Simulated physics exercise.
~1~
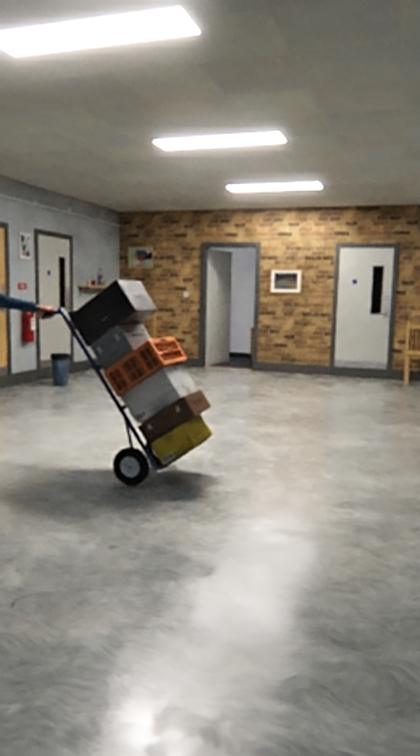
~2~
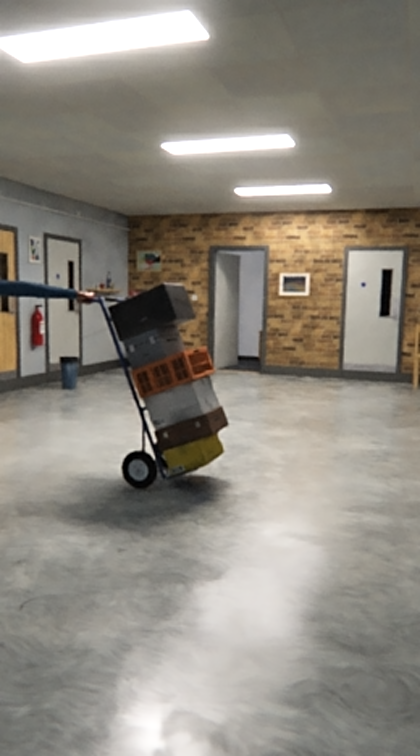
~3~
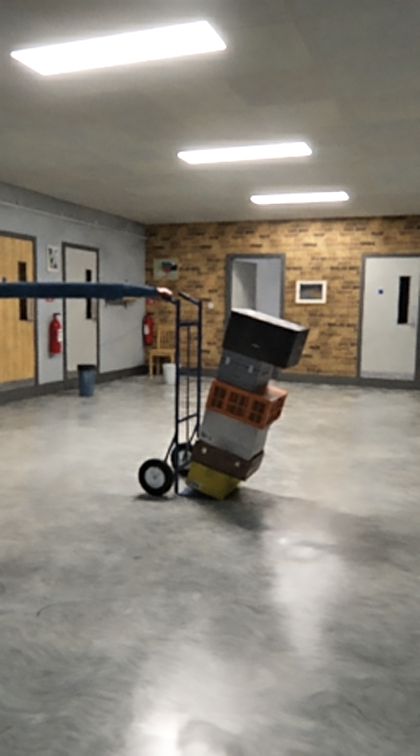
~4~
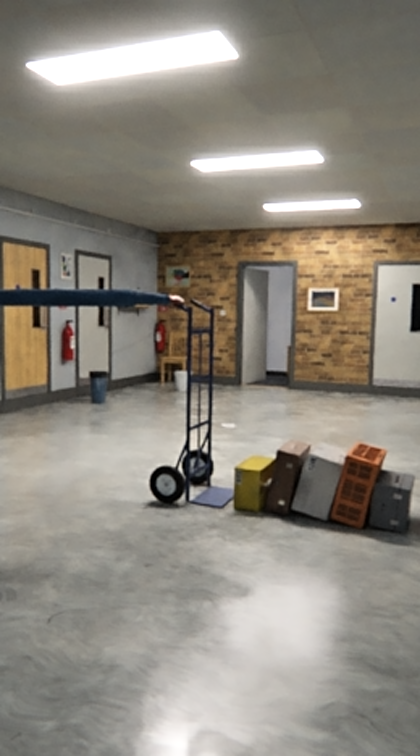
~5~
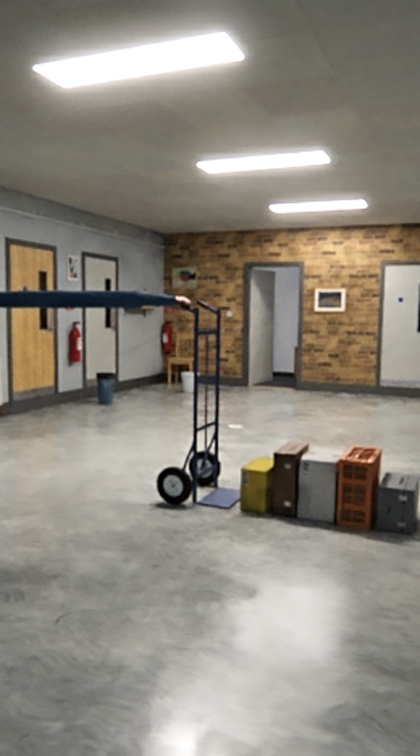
In a brick-walled hall, an arm tips a loaded hand truck upright, toppling its stack rightward.
